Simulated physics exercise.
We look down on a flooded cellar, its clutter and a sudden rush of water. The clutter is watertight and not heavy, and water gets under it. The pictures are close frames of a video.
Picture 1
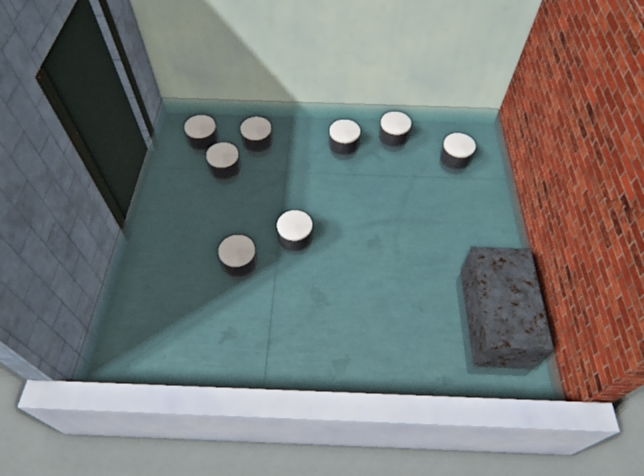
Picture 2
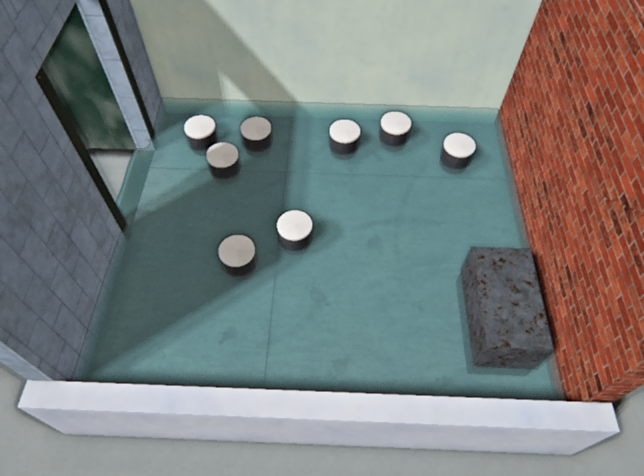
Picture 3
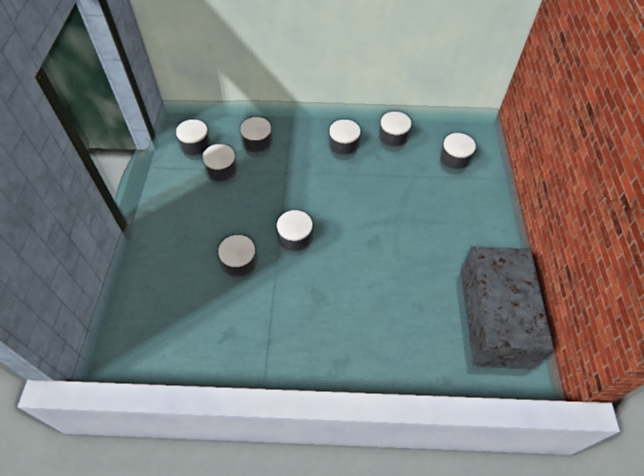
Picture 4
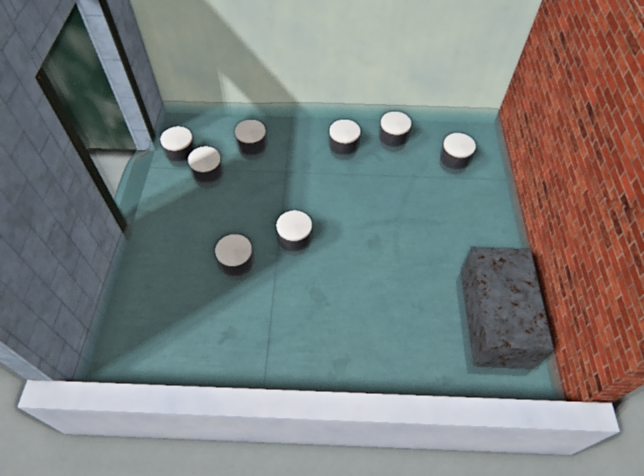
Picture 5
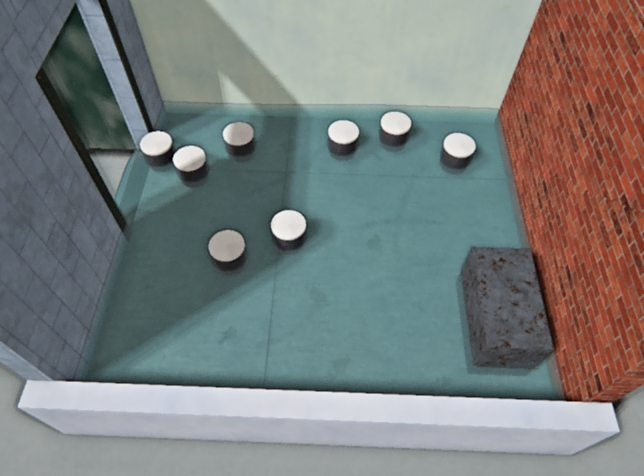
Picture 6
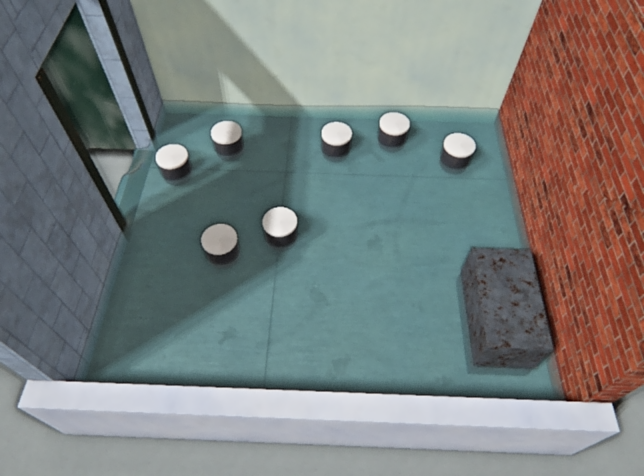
A flooded cellar floor lay still with eight white-topped pails on it until a doorway opened at the left, then the nearest pails drifted toward it and one disappeared from view there.
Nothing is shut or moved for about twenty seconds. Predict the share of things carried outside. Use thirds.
That comes to at least two thirds.
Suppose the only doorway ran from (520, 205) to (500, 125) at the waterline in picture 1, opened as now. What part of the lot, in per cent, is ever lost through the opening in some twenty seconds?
I make it 60 per cent.
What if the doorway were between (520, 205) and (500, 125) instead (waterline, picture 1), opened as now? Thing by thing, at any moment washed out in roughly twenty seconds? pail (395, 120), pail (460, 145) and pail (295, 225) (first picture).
In turn: Washed out, washed out, out.
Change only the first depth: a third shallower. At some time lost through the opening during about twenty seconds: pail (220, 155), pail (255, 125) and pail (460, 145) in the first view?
In that order: Carried outside, out, kept in.
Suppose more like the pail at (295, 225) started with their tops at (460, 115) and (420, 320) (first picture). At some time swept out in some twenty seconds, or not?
One after the other: Still in, still in.
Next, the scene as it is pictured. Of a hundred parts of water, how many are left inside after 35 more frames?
Near 46 in a hundred.
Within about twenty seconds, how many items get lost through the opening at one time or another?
That makes 7.
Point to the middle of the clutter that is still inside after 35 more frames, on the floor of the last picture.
Around (286, 153).
A moment on, 2 of 8 are out; 6 afloat.
Next, 5 of 8 are out; 3 afloat.
Later, 6 of 8 are out; 2 afloat.
In the end, 7 of 8 are out; 0 afloat.
